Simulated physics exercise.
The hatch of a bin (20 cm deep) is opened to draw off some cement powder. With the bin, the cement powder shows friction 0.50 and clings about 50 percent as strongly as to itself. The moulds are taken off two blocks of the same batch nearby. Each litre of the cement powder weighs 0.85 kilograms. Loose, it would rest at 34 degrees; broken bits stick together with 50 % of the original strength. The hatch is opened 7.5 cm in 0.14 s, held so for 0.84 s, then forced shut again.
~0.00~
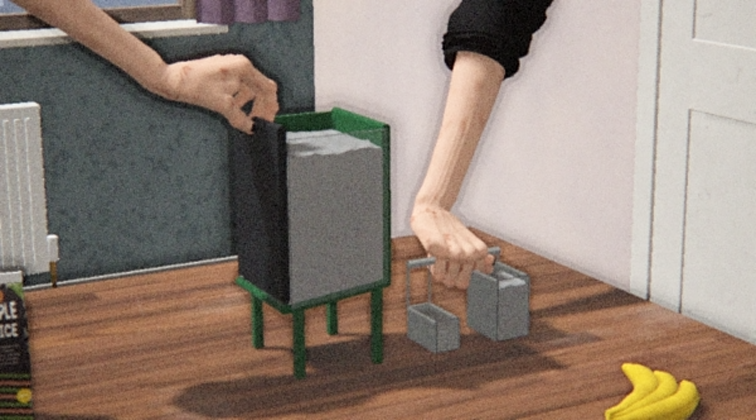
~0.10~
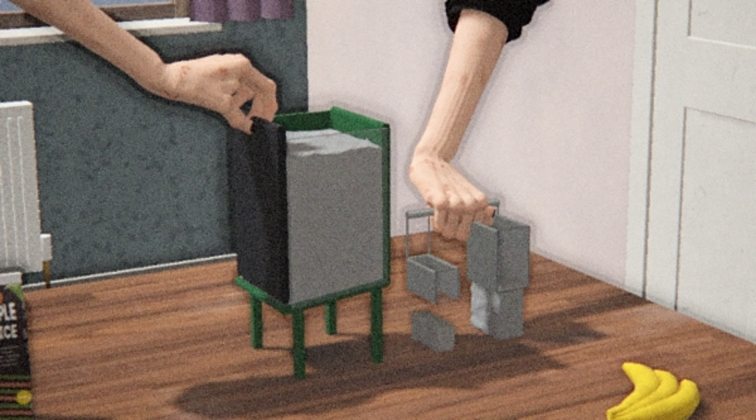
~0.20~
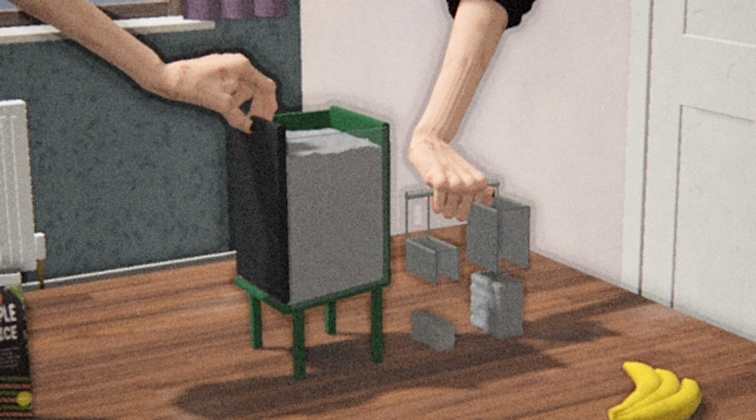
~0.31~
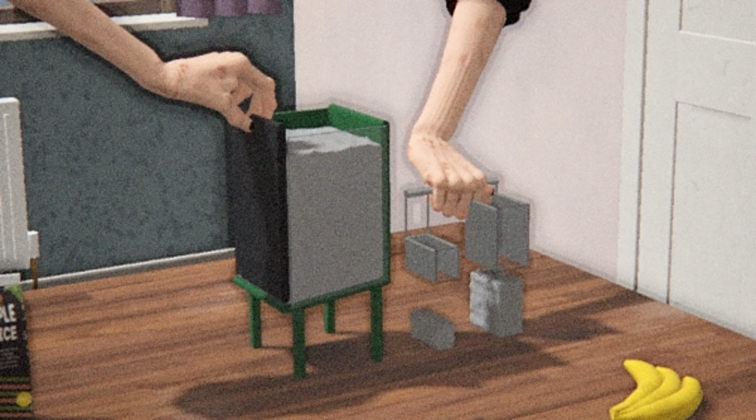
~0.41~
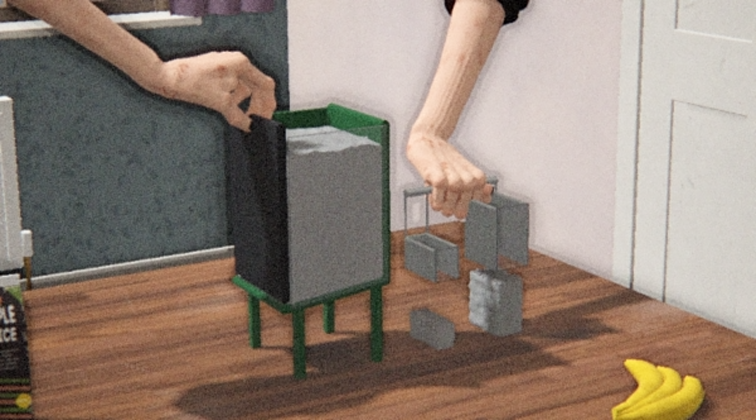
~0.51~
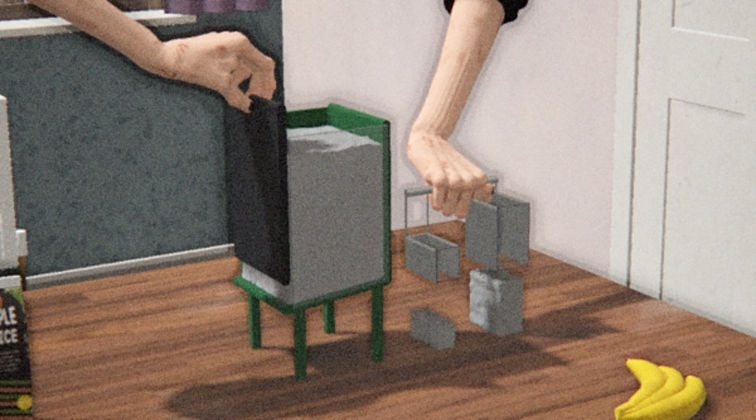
In a room with a wooden floor, a hand lifted two moulds off a pair of grey blocks, and then another hand slid the black hatch on a green-framed bin up slightly.
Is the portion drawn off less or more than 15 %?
So the bit that comes out ends up smaller than 15 %.
After 0.75 s, the hatch is 7.5 cm open and 0 % is out.
After 1.02 s, the hatch is 7.5 cm open and 0 % is out.
After 1.30 s, the hatch is 7.5 cm open and 0 % is out.
After 1.58 s, the hatch is 1.8 cm open and 0 % is out.
After 1.86 s, at the end, the hatch is shut and 0 % is out.
